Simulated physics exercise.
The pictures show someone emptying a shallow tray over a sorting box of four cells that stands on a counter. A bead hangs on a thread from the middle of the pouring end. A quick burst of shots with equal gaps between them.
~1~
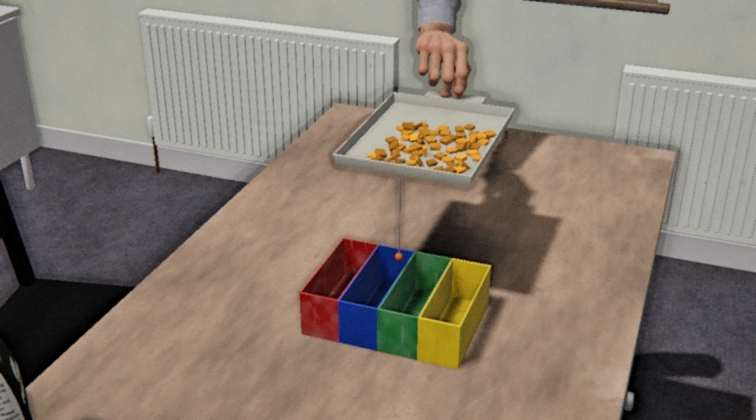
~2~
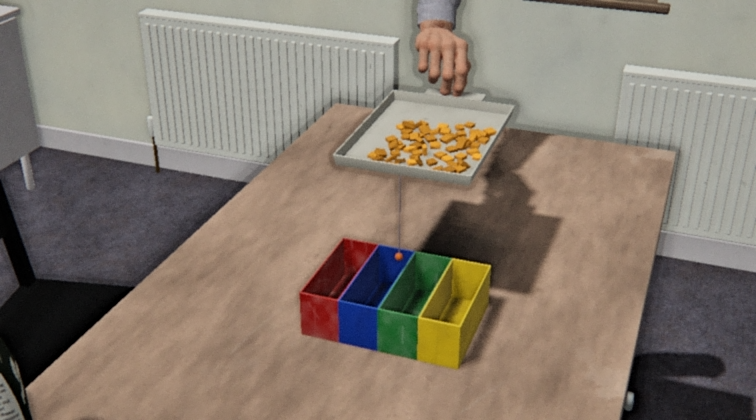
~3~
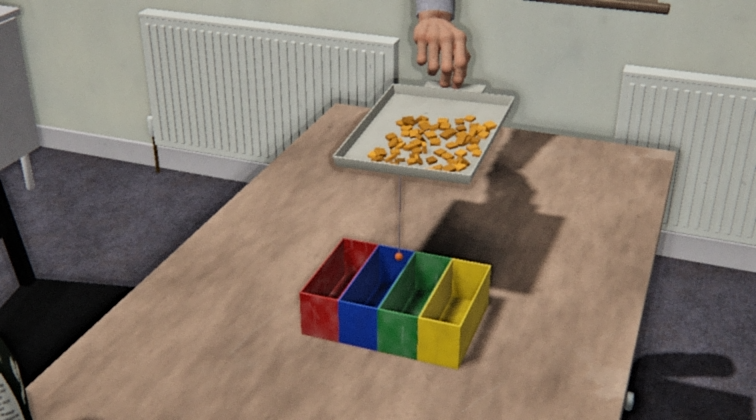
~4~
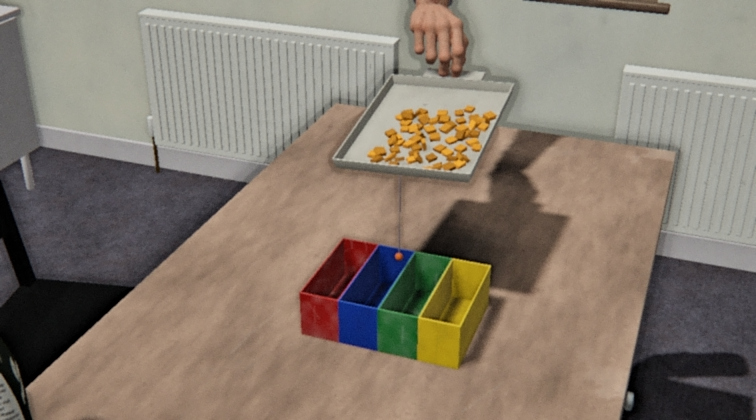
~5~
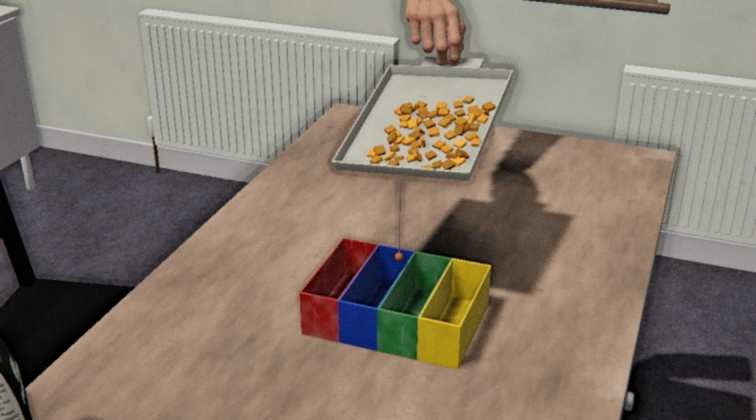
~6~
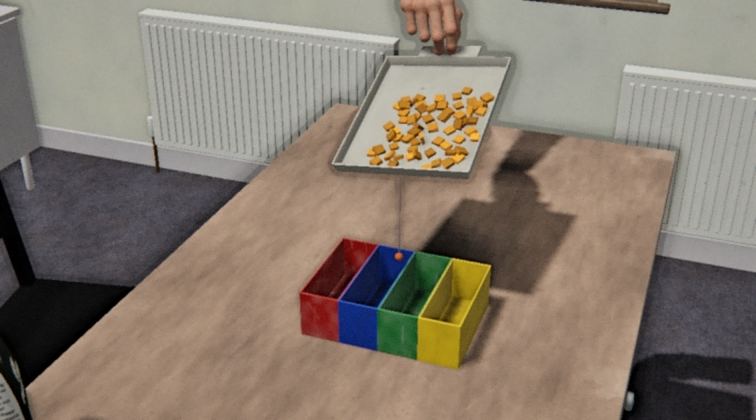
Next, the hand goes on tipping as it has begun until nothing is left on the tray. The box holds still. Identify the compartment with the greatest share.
Greatest share: Red.
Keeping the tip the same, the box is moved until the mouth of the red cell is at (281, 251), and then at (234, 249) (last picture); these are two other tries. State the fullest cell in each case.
Run one gives the green cell; run two gives the cell in yellow.
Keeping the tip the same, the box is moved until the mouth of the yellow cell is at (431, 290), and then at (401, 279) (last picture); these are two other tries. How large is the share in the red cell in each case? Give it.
Around 20 and around 0 per cent, in that order.
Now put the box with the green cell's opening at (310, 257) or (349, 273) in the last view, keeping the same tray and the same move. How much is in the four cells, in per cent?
Close to 60 in a hundred, then close to 90 in a hundred.
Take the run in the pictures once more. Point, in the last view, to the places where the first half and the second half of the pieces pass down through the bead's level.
Early-half point (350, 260); late-half point (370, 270).
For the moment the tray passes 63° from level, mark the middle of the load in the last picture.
Near the pixel (389, 149).
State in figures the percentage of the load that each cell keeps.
In per cent: The red cell gets 50, the blue cell 30, the green cell 10 and the yellow cell 0.
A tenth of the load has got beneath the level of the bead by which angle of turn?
My estimate is some 90 degrees.
Soon, tray tipped steeply; all on the tray.
A while on, tray tipped past a quarter turn; about two thirds on the tray; a small part in the red cell; a small part in the blue cell; a stray few in the green cell; about a quarter falling or outside the box.
Towards the end, tray tipped past a quarter turn; about half in the red cell; about a third in the blue cell; a small part in the green cell; a stray few falling or outside the box.
Finally, tray tipped past a quarter turn; about half in the red cell; about a third in the blue cell; a small part in the green cell; none in the yellow cell; a stray few outside the box.
